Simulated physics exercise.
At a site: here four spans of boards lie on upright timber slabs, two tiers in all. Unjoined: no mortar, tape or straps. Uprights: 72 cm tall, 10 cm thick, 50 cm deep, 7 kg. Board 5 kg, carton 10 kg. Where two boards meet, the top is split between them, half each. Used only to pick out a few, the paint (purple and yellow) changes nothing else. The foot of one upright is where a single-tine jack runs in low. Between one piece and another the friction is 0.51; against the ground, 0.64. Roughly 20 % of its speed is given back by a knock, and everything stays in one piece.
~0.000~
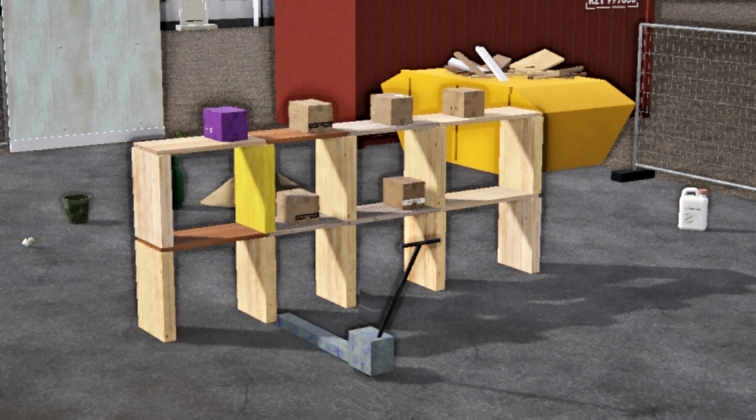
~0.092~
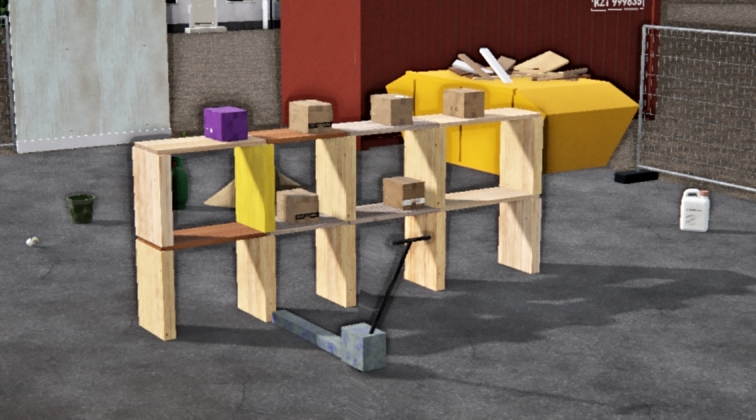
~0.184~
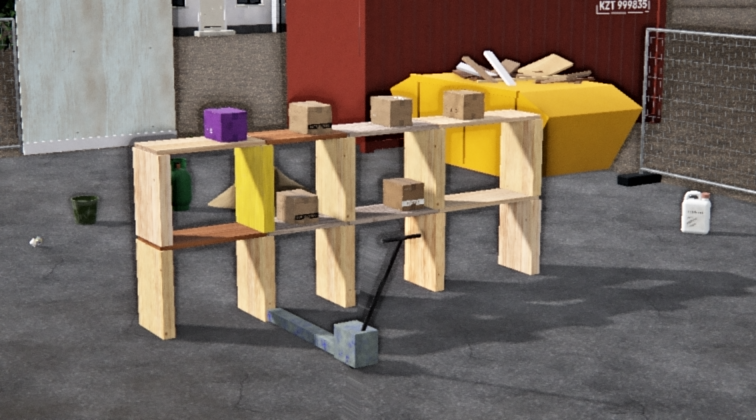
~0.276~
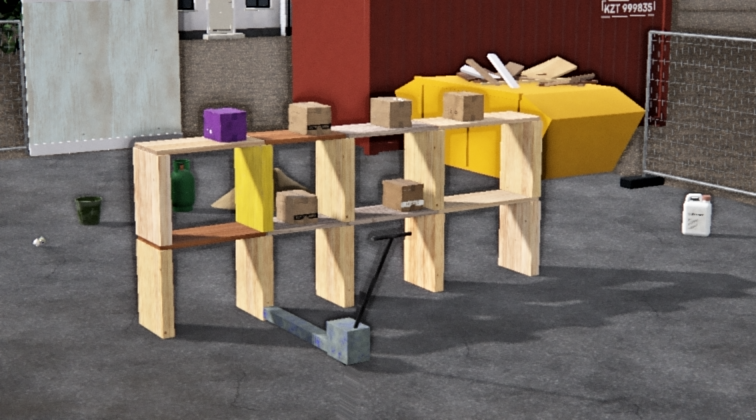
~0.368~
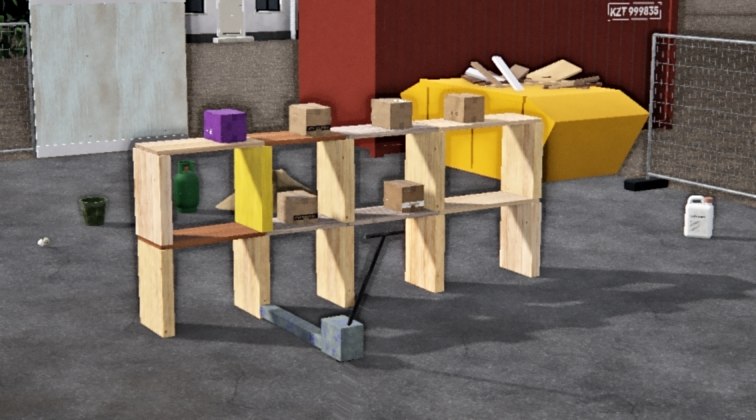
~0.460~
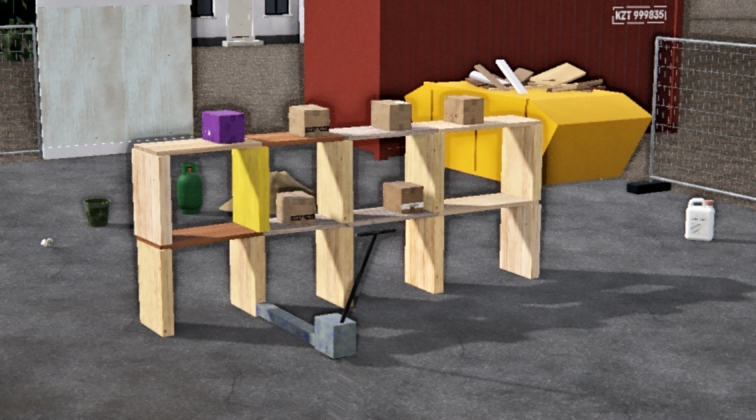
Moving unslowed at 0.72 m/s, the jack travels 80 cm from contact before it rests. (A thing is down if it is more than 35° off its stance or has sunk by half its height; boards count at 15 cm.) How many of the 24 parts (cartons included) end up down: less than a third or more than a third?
Over a third.
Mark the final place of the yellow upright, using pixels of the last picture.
About pixel (199, 277).
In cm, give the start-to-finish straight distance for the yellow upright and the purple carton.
Yellow ends up some 130 cm away; purple ends up some 200 cm away.
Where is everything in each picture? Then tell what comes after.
In the first picture (pixels give the middle of a visible side; the camera moves round a little), jack tip (282, 320) 18 cm short; purple carton (235, 127); yellow upright (249, 185); none has stirred.
Jack tip (278, 317) 11 cm short; yellow upright (249, 185), in the second picture.
Jack tip (273, 315) 48 mm short; purple carton (234, 127), in the third picture.
Jack tip (268, 313) 19 mm in; purple carton (234, 127), in the fourth picture.
Jack tip (264, 310) 8 cm in; yellow upright (248, 185) 23 mm from its place; movement in 2 of them, in the fifth picture.
Jack tip (260, 308) 15 cm in; yellow upright (245, 186) 55 mm from its place; purple carton (232, 129) 32 mm from its place; movement in 8 of them, in the sixth picture.
After 1.26 s, none of the 24 pieces down, 13 disturbed; yellow upright 3° from how it stood; purple carton 37 cm from its place.
After 1.80 s, 15 of the 24 pieces down; purple carton 54° from how it stood, 32 cm lower; yellow upright 52° from how it stood, 34 cm lower.
After 2.06 s, 19 of the 24 pieces down; yellow upright on its side; purple carton on its side.
After 2.46 s, 24 of the 24 pieces down; purple carton on its side; yellow upright on its side.
In the end (4.1 s), 24 of the 24 pieces down; yellow upright on its side; purple carton on its side. That is 100 per cent. From the last view, middles, yellow upright near (199, 277), purple carton near (133, 278).
